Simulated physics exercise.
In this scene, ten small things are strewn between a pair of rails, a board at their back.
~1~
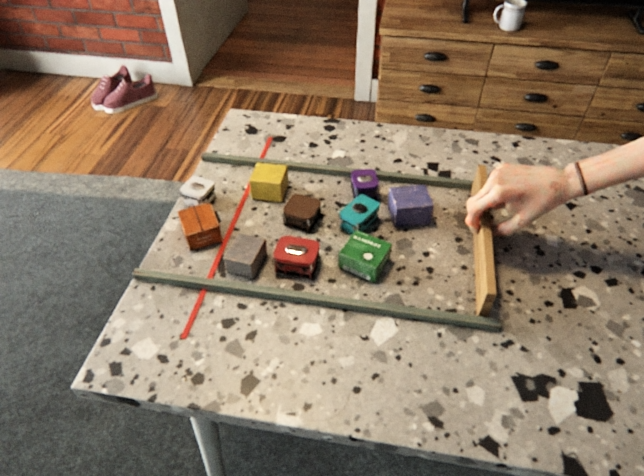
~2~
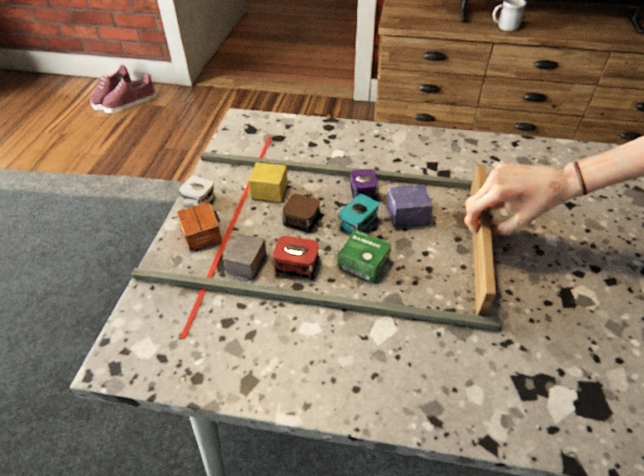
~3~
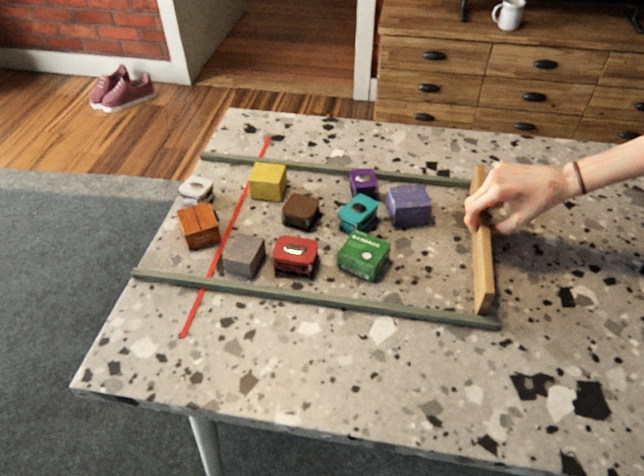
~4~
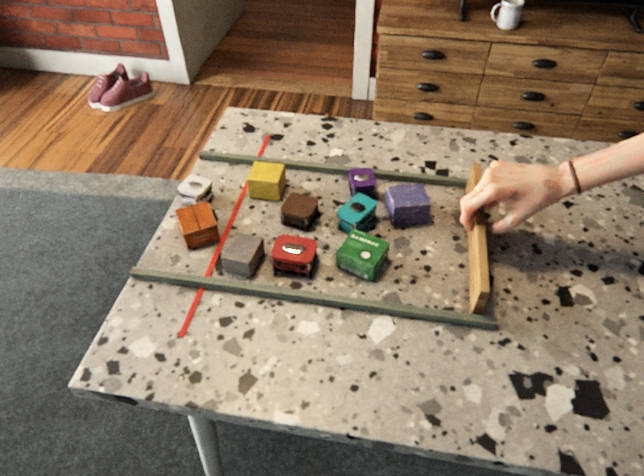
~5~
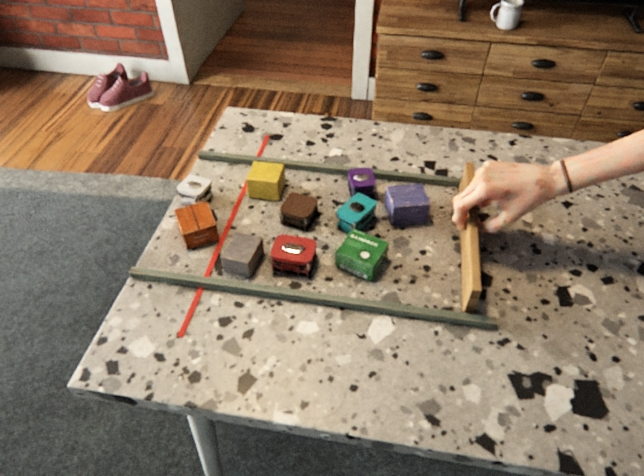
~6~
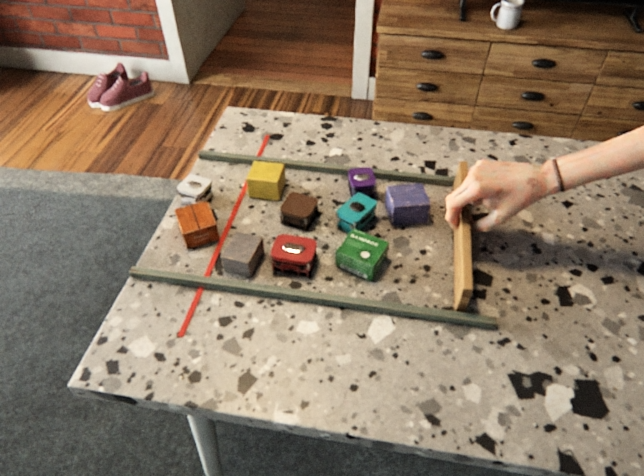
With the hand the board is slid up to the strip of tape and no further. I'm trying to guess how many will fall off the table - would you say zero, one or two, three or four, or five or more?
I would say one or two.
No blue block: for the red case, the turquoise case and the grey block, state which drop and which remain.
Red case - safe; turquoise case - safe; grey block - gone.
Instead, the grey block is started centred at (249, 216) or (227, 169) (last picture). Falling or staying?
Taking them in order, it stays put and then it drops away.
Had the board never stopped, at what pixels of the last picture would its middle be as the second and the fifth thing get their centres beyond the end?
About (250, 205), then about (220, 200).
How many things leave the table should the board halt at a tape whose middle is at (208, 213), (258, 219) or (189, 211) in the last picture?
Counts per try: 6; 0; 6.
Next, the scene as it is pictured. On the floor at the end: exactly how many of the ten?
That would be exactly 2.
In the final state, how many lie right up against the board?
Count: 4.
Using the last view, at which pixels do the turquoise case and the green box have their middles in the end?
Taking them in turn, first comes (212, 204), then (197, 241).
Soon after, none off yet; white case at rest near (196, 192); orange box at rest near (197, 225); yellow block at rest near (267, 180).
Then, none off yet; white case at rest near (196, 192); orange box moved a little near (192, 218); yellow block moved a little near (257, 179).
At rest, the number that fall off is one or two; fallen, grey block and orange box.
